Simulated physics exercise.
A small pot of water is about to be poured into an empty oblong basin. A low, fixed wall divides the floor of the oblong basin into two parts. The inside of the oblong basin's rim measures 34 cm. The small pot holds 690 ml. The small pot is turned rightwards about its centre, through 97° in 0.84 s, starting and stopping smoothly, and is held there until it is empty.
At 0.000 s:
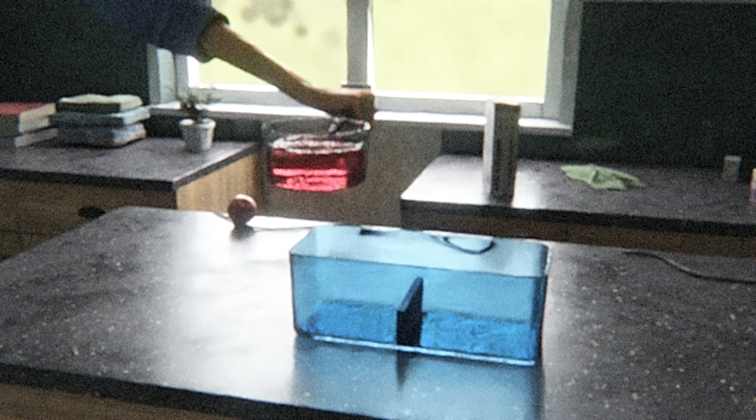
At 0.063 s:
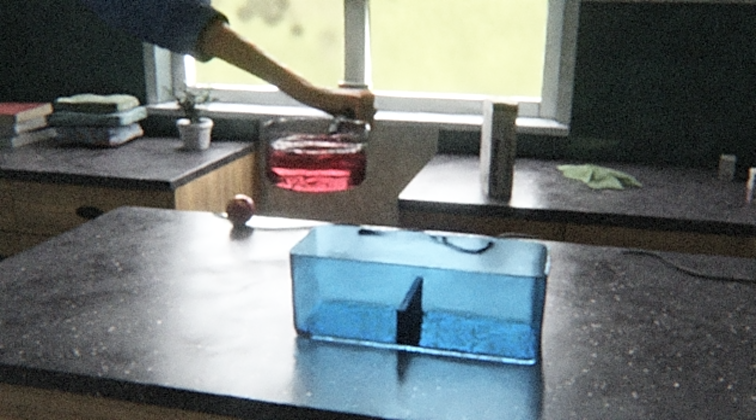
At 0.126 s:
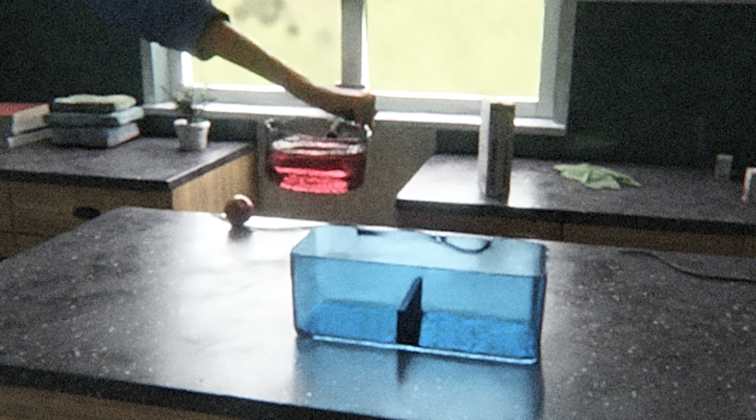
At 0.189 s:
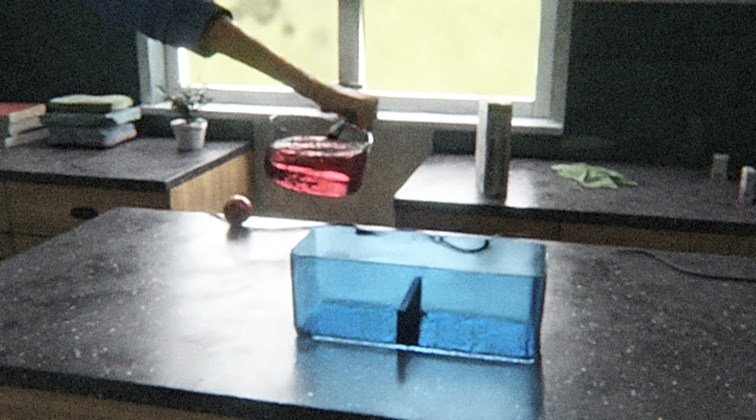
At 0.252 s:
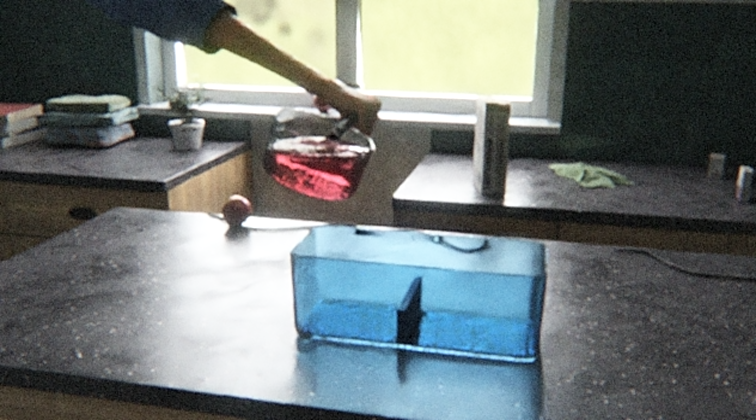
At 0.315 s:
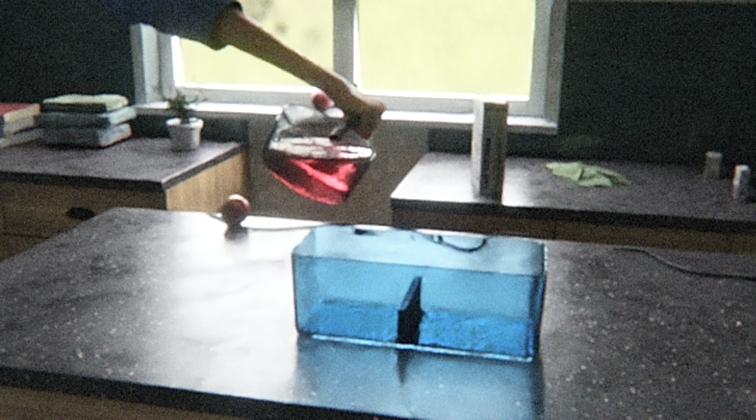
A hand holding a small clear pot of red liquid above a blue-tinted oblong basin, smoothly tilting it to the right.
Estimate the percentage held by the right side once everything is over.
I would say 31 per cent.
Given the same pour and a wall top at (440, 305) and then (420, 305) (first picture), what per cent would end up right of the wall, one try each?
Around 10 and 15 percent, in that order.
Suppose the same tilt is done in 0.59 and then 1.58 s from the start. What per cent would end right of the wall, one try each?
20 in a hundred, followed by 45 in a hundred.
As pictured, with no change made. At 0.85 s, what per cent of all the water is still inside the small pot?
I reckon near 12 per cent still sits there.
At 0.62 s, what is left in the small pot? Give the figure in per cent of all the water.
Some 42 % of it is still there.
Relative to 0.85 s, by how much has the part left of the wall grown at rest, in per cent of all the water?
Change: Approx. 20 %.
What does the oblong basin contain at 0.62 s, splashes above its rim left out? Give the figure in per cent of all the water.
The basin holds roughly 22 in a hundred parts at that moment.
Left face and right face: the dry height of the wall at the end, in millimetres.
Measured: Left around 28 mm, right around 42 mm.
After 0.62 s the tilt is 82° and 43 per cent is still to pour, 13 is left of the wall and 10 right of it.
After 0.85 s the tilt is 97° and 12 per cent is still to pour, 49 is left of the wall and 31 right of it.
After 1.08 s the tilt is 97° and 2 per cent is still to pour, 64 is left of the wall and 31 right of it.
After 1.34 s the tilt is 97° and 1 per cent is still to pour, 67 is left of the wall and 31 right of it.
In the end 68 per cent lies left of the wall, 31 right of it and 1 outside.
